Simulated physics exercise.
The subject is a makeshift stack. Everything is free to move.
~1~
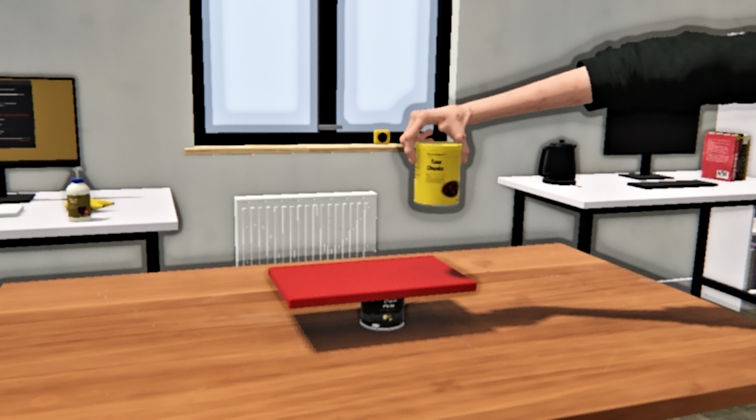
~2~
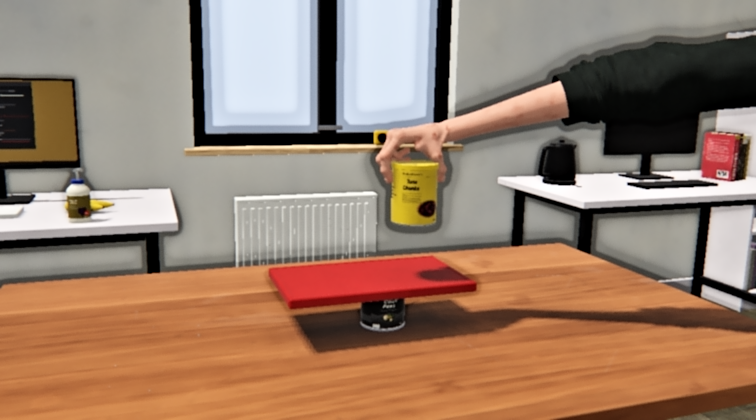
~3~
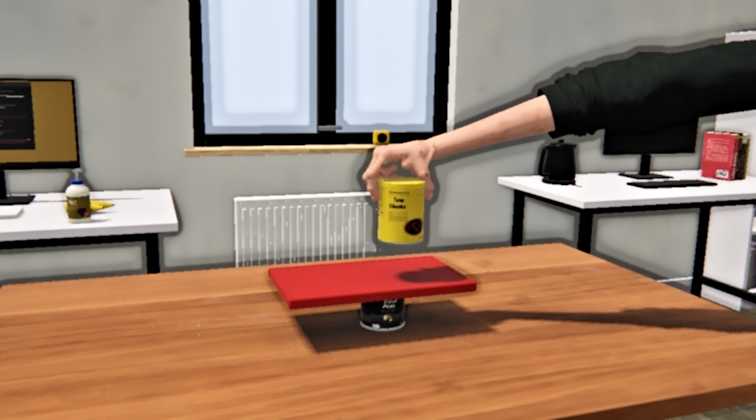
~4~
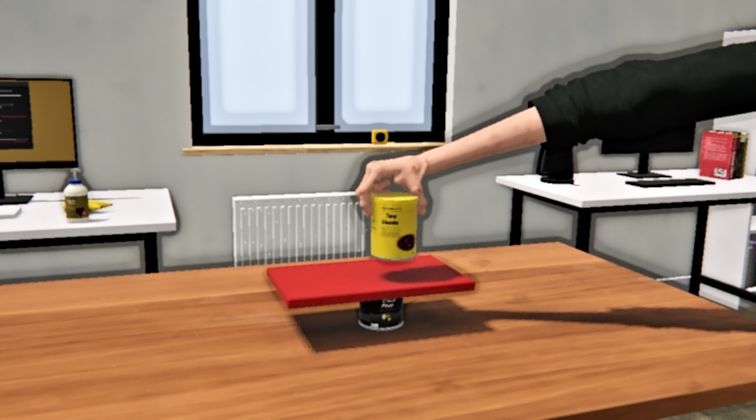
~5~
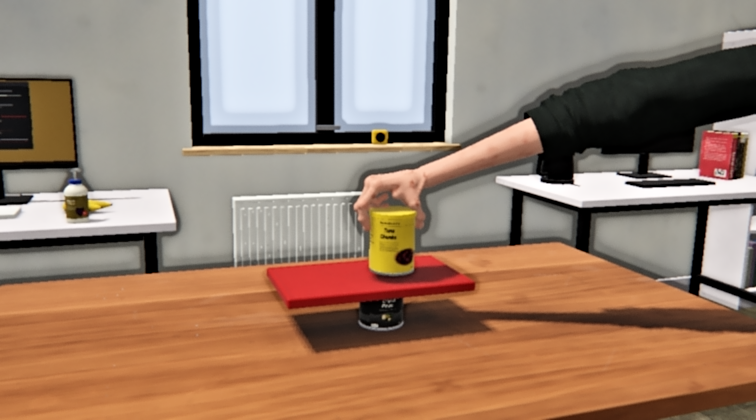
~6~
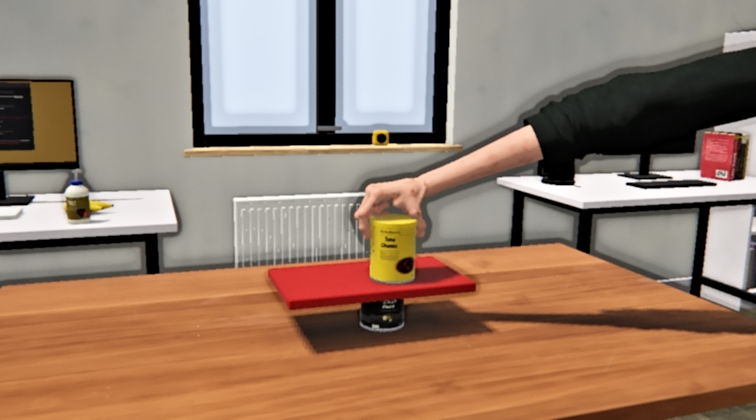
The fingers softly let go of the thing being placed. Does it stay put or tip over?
It stays put.
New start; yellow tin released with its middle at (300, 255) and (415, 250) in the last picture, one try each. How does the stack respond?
First case: It collapses; second case: It remains standing.
Then, 0.50 s later than the last frame, all is still.
Then, 1.30 s later than the last frame, yellow tin resting near (393, 249).
When it is over, all 3 as before. End places, in pixels of the last picture, yellow tin near (394, 249). The stack holds.
